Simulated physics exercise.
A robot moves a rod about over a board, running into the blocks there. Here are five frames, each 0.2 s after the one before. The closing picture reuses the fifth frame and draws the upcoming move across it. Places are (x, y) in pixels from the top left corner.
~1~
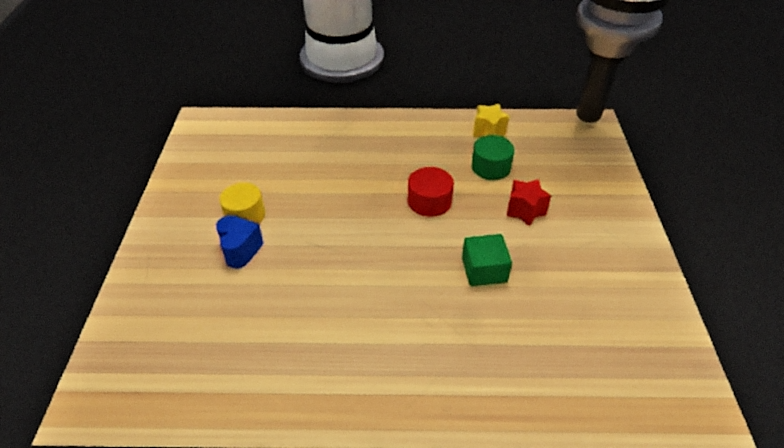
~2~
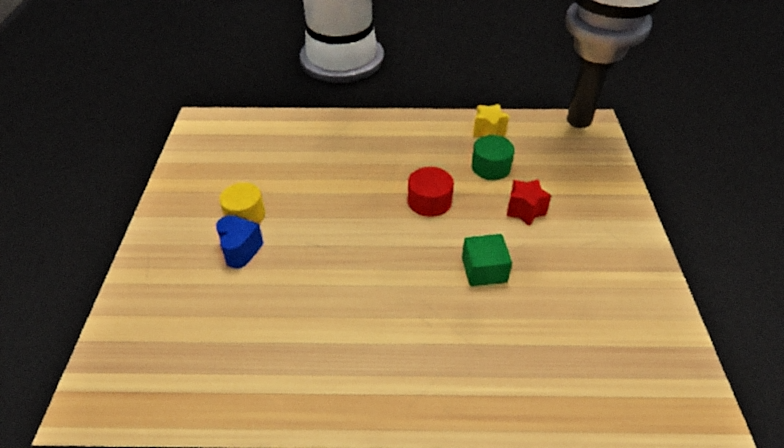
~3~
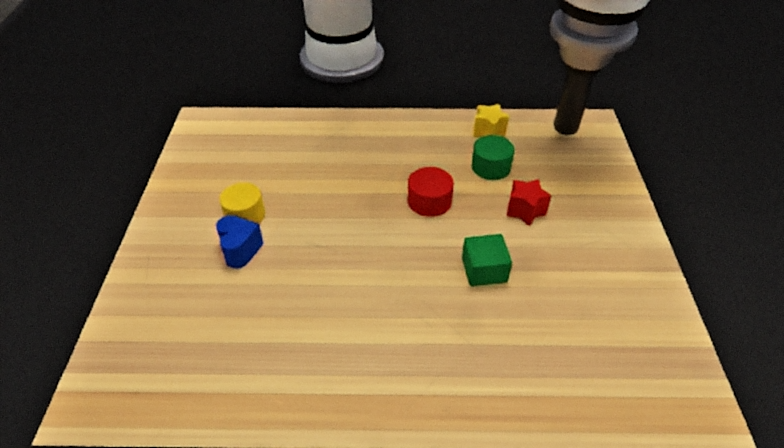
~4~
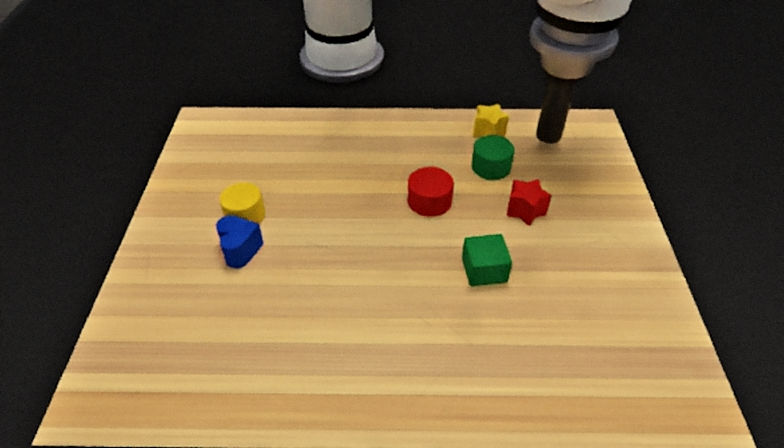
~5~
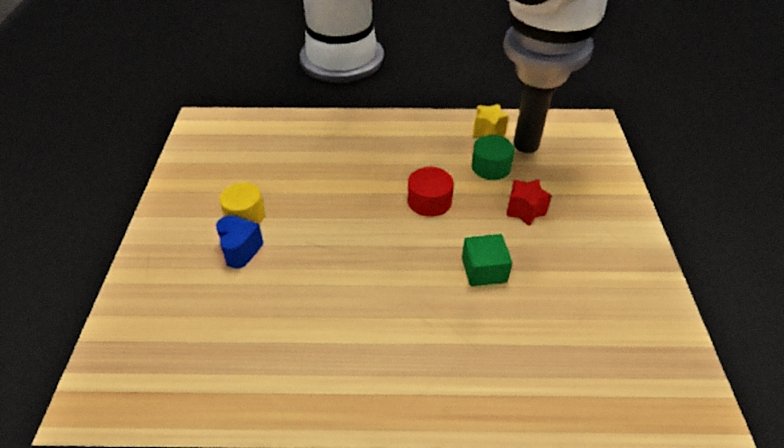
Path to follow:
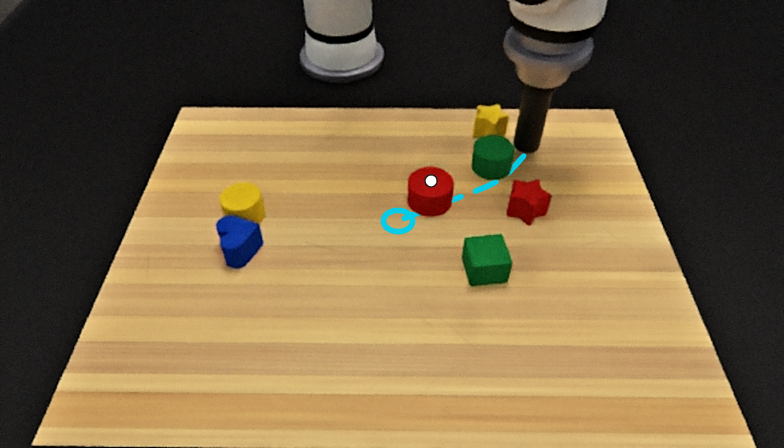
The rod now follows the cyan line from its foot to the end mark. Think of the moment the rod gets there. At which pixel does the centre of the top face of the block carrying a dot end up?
The answer is (363, 190).
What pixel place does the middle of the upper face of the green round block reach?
It is going to be at (446, 155).
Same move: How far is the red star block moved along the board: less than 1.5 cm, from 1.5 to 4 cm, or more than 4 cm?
It ends within 1.5 cm of its spot.
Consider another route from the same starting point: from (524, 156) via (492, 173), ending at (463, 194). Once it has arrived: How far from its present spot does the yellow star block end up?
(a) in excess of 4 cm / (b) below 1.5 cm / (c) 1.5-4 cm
b: Below 1.5 cm.
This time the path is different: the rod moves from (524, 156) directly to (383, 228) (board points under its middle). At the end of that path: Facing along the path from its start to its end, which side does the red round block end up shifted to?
It gets pushed right.
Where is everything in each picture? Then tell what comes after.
Lower end of the rod at (588, 117), tops of blocks, red round block at (431, 181), green round block at (494, 147), red star block at (530, 191), in the first picture.
Rod at (579, 122), blocks as before, in the second picture.
Rod at (566, 129), blocks as before, in the third picture.
Rod at (548, 137), blocks as before, in the fourth picture.
Rod at (526, 146), red round block at (431, 181), green round block at (494, 147), red star block at (530, 191), in the fifth picture.
The drawn path runs from (524, 156) via (495, 183) and (448, 202), ending at (398, 221); the dot is on the red round block.
What follows on the original path. One third of the way, rod at (496, 173); green round block at (463, 157).
Two thirds of the way, rod at (449, 192); red round block at (412, 185); green round block at (446, 155).
At the end, rod at (398, 211); red round block at (363, 190); green round block at (446, 155); red star block not moved.
